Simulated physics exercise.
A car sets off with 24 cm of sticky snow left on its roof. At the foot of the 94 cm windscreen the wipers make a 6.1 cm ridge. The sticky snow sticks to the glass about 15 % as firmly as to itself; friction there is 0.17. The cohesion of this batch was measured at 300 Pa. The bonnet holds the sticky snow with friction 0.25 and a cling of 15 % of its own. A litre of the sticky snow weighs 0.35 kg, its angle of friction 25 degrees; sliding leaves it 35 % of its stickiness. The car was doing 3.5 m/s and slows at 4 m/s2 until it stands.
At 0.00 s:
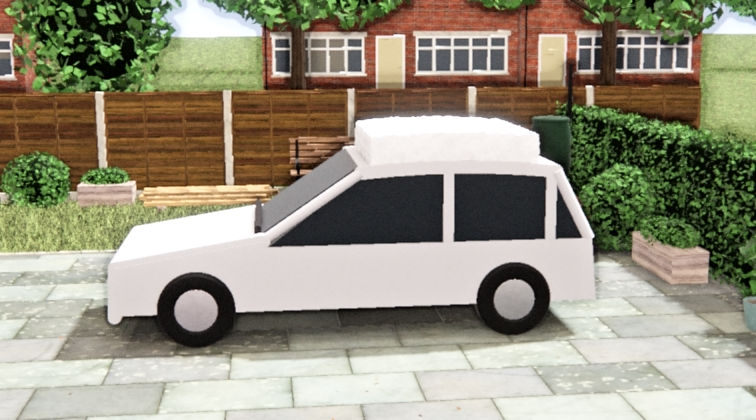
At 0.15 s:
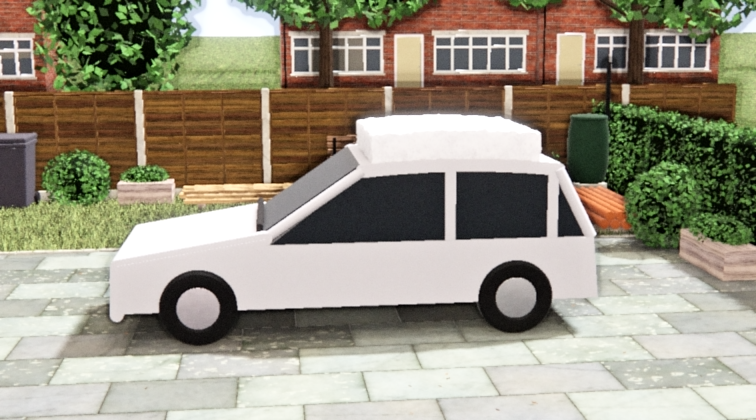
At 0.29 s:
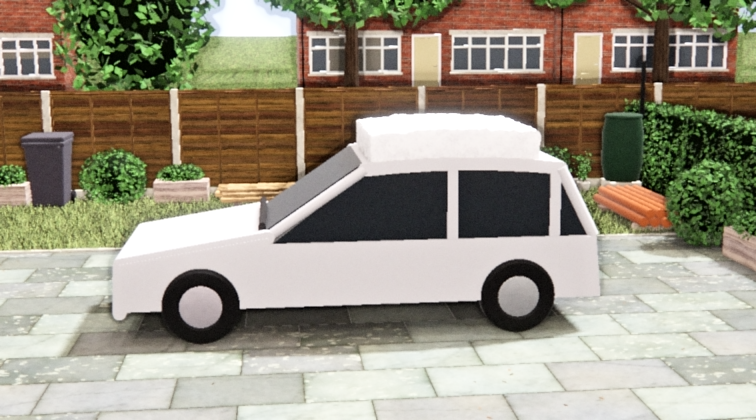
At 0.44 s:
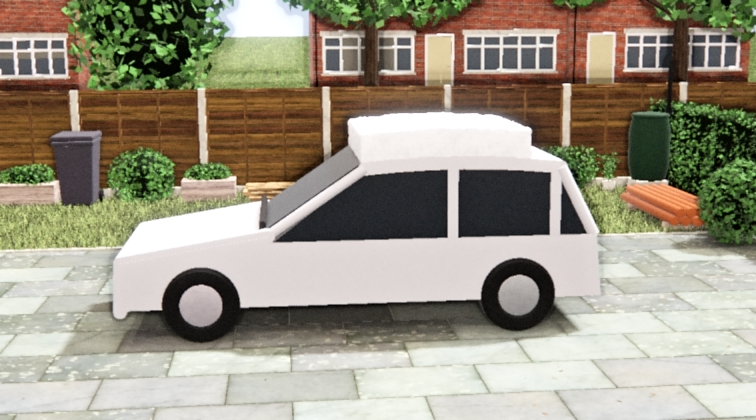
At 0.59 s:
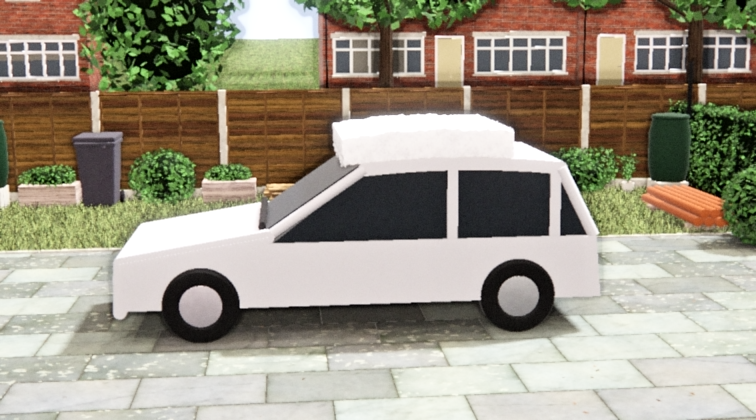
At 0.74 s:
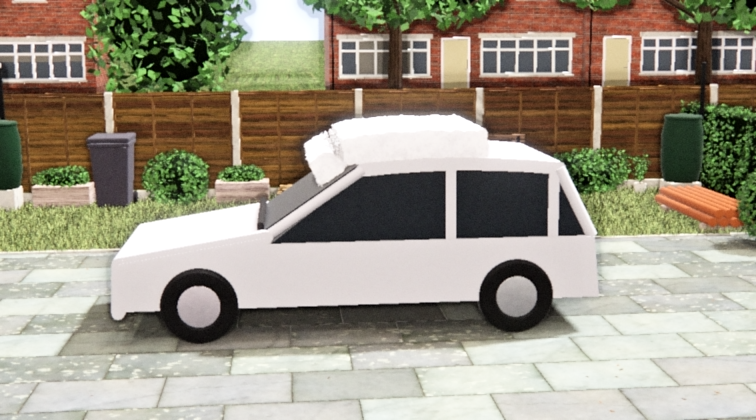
On a paved driveway, snow on a white car's roof slides forward over the windscreen and cracks.
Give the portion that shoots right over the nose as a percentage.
Close to 73 per cent.
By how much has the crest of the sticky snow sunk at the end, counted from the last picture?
About 55 cm.
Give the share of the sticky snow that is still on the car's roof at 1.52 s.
Near 0 %.
By 1.10 s, 20 % of the snow is on the roof, 57 % on the glass, 23 % on the bonnet and none has gone off the nose.
By 1.52 s, none of the snow is on the roof, 16 % on the glass, 78 % on the bonnet and 6 % has gone off the nose.
By 1.95 s, none of the snow is on the roof, 9 % on the glass, 55 % on the bonnet and 35 % has gone off the nose.
By 2.38 s, none of the snow is on the roof, 9 % on the glass, 29 % on the bonnet and 61 % has gone off the nose.
By 3.30 s, at the end, none of the snow is on the roof, 9 % on the glass, 17 % on the bonnet and 73 % has gone off the nose.
